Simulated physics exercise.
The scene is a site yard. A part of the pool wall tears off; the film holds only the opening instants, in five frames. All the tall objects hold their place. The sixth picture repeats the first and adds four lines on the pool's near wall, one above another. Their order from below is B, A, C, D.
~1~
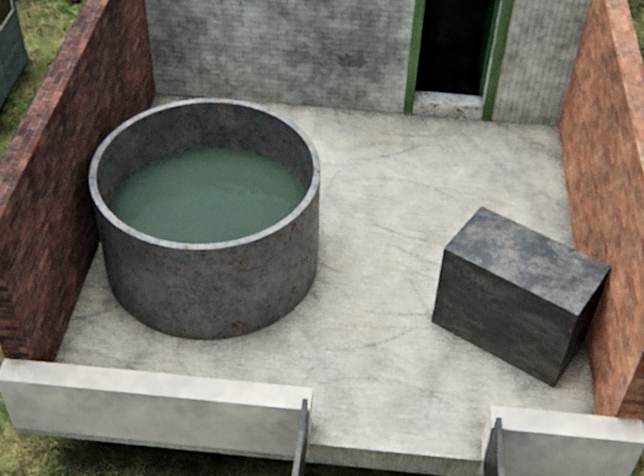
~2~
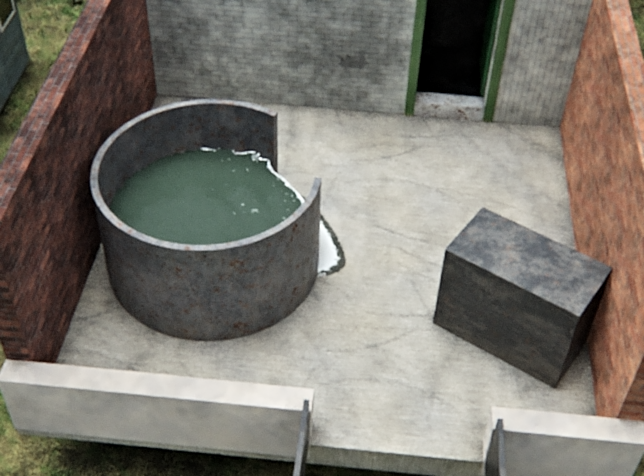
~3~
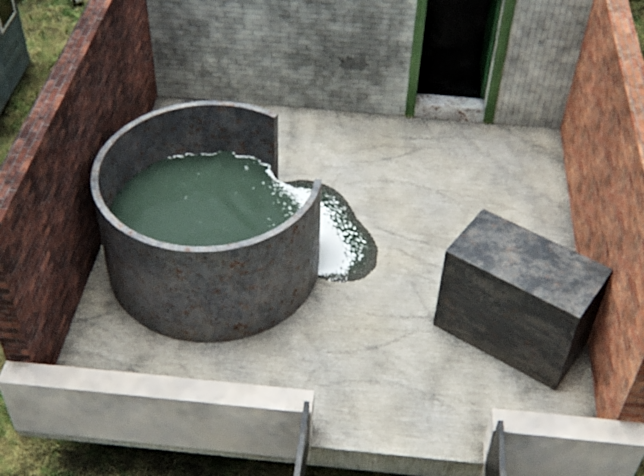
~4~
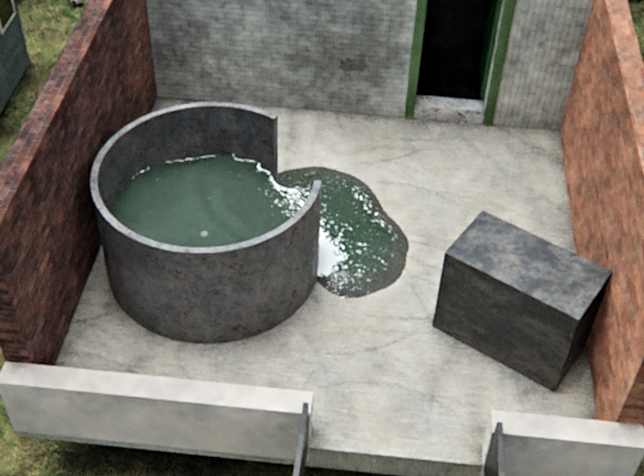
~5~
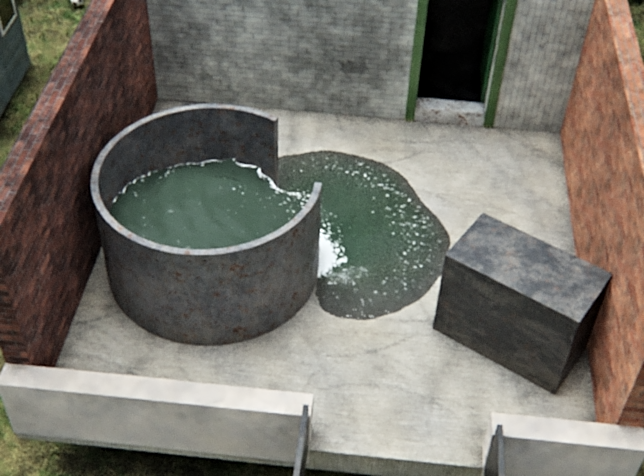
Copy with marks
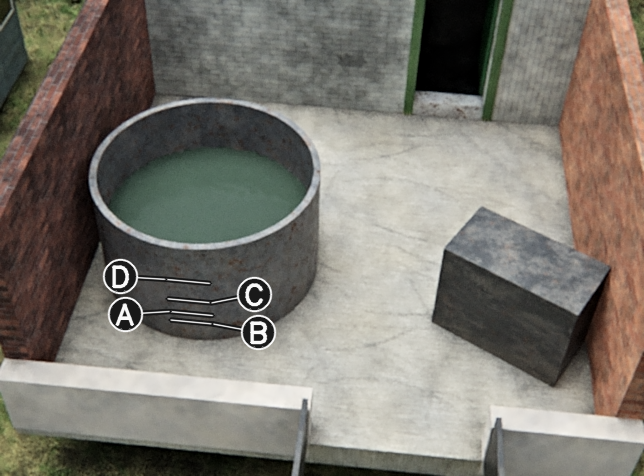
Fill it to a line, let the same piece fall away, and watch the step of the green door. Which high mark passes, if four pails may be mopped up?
Go for C.
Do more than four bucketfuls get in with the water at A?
No, not at all.
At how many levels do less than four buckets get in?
Three of them.
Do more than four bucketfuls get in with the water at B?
No, not at all.
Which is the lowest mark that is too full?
It is D.
In white, A at (191, 313); B at (192, 322); C at (189, 300); D at (187, 281); from the bottom up B, A, C, D.
If A is chosen, nothing gets over.
If B is chosen, nothing gets over.
If C is chosen, a splash gets over, under a bucket.
If D is chosen, about 9 bucketfuls get in.
